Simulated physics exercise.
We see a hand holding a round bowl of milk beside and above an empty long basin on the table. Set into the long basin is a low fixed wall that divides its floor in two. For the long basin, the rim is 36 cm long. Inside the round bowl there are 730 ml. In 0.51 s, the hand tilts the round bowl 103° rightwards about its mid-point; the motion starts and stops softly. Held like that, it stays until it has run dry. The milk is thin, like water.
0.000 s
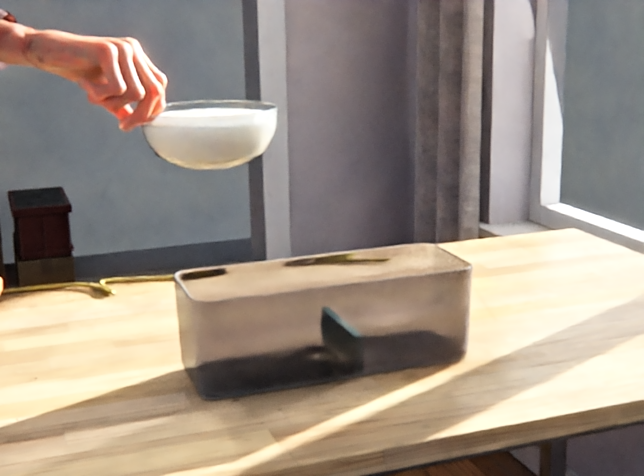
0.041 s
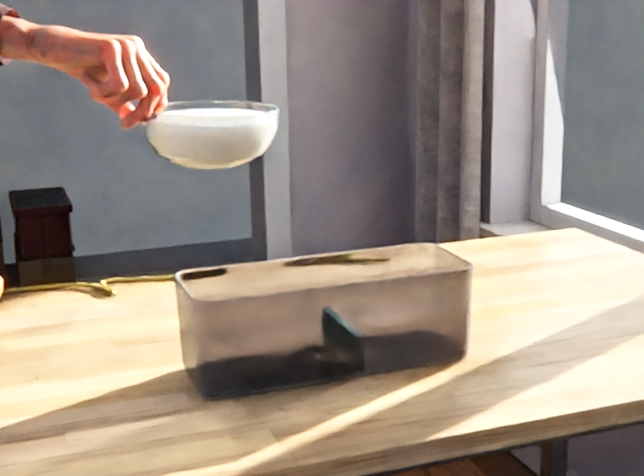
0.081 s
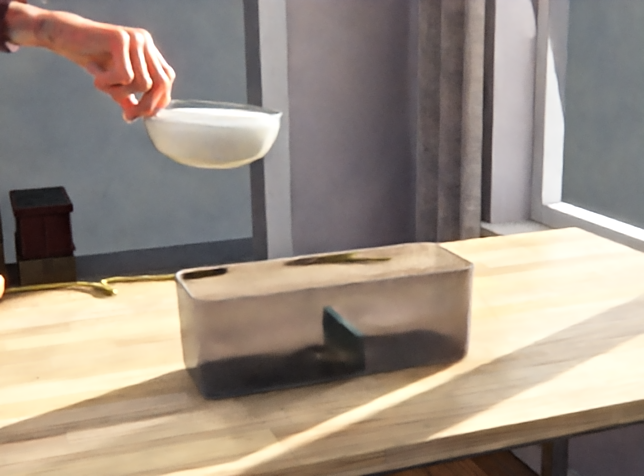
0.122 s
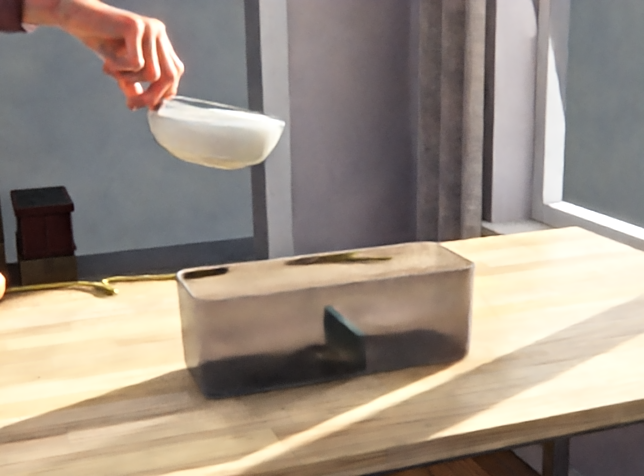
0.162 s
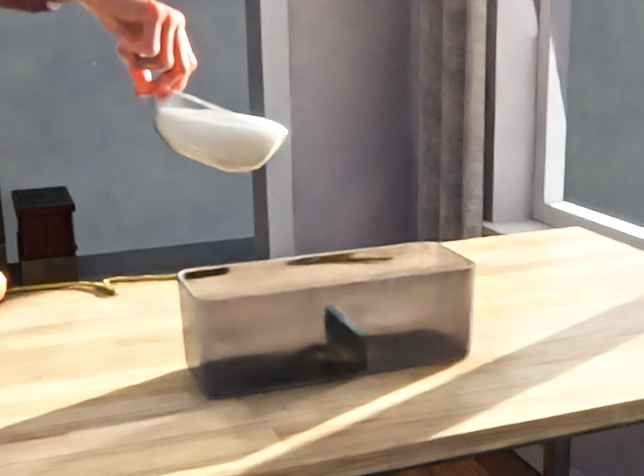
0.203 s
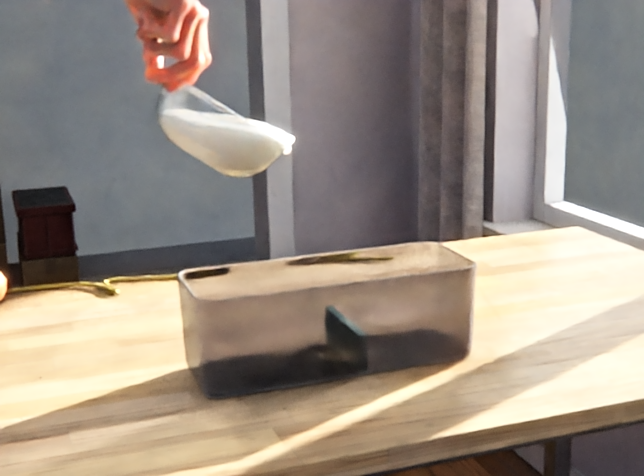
A hand holds a clear round bowl of white milk level, above and to the left of a long basin on a sunlit wooden table. Slowly at first, then faster, the hand tilts the bowl rightwards, its right edge dipping as the milk shifts to that side and reaches the lip.
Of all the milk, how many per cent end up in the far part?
Roughly 23 per cent.
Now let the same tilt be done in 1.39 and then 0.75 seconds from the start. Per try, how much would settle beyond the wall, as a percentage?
I'd say 50 percent on the first go, 35 percent on the next.
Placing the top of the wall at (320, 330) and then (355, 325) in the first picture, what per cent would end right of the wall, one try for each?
Around 55 and 20 percent, in that order.
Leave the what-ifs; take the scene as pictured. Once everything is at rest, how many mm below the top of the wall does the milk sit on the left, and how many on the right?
About 30 mm on the left, about 40 mm on the right.
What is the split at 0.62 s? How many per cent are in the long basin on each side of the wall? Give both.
Left roughly 70 per cent, right roughly 22.
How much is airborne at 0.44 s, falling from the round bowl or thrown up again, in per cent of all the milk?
Roughly 60 percent.
By 0.44 s the tilt is 99° and 6 per cent is still to pour, 24 is left of the wall and 9 right of it.
By 0.62 s the tilt is 103° and 0 per cent is still to pour, 71 is left of the wall and 22 right of it.
By 0.81 s the tilt is 103° and 0 per cent is still to pour, 62 is left of the wall and 22 right of it.
By 1.01 s the tilt is 103° and 0 per cent is still to pour, 65 is left of the wall and 23 right of it.
At rest 65 per cent lies left of the wall, 23 right of it and 12 outside.
